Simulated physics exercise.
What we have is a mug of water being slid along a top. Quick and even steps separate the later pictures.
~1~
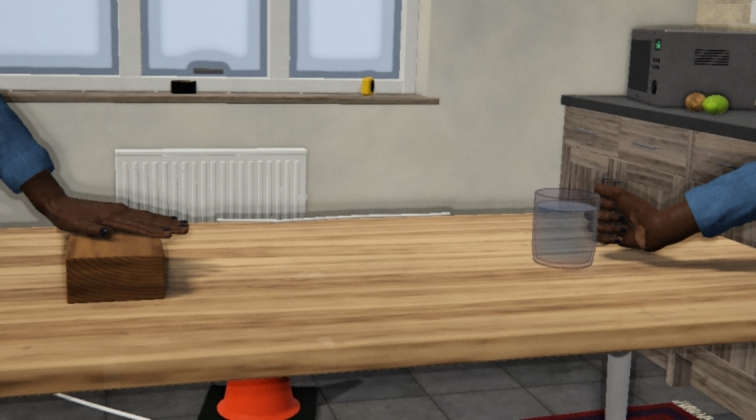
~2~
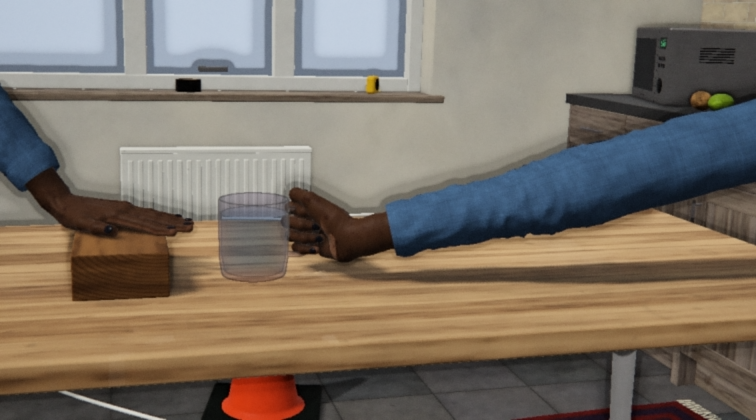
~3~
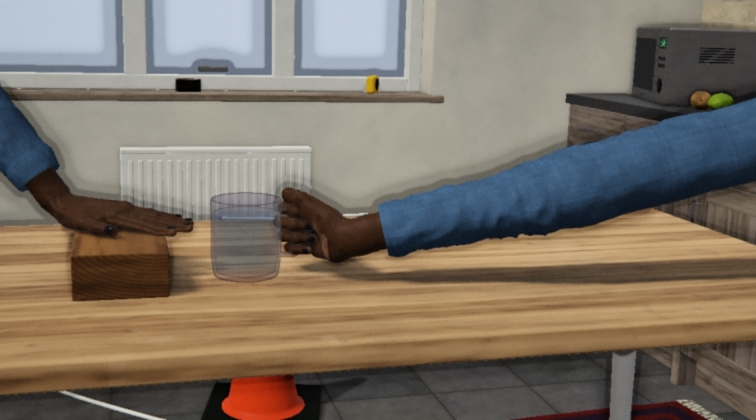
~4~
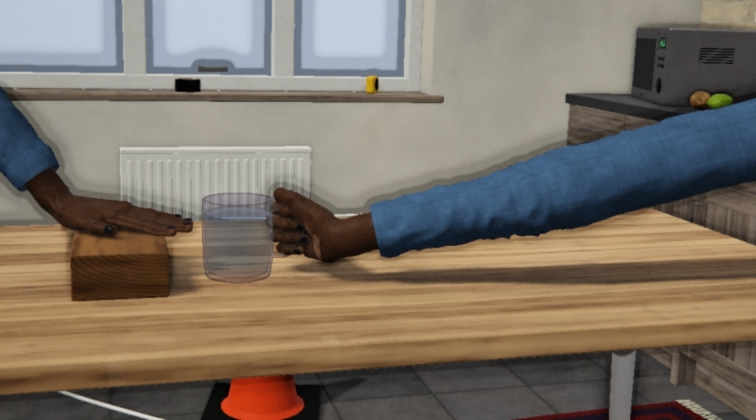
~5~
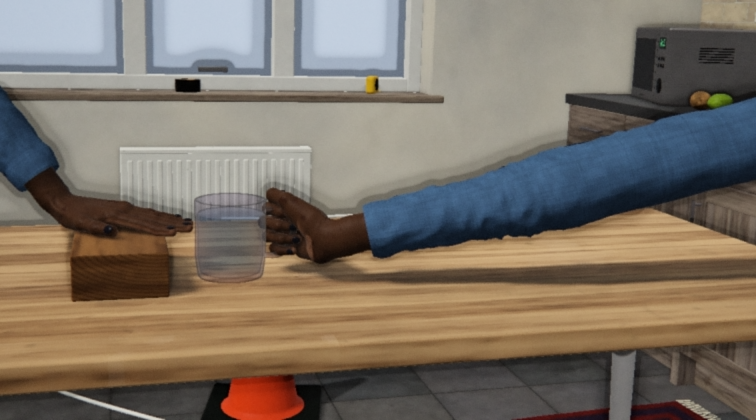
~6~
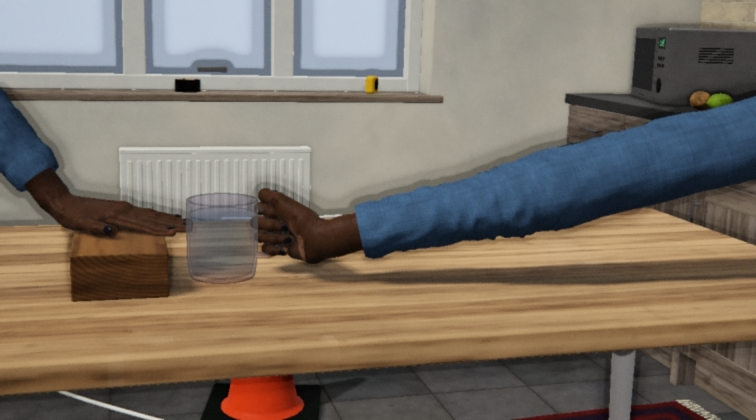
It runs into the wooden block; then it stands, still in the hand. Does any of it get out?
No - the liquid never pours over.
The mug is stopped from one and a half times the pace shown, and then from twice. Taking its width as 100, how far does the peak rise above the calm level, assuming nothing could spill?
15 %, then 25 %.
Next, the mug meets the wooden block.
After that, the water surges up the wall; the wave climbs under half way to the rim.
Finally, the mug stands at the wooden block; its rim is dry.
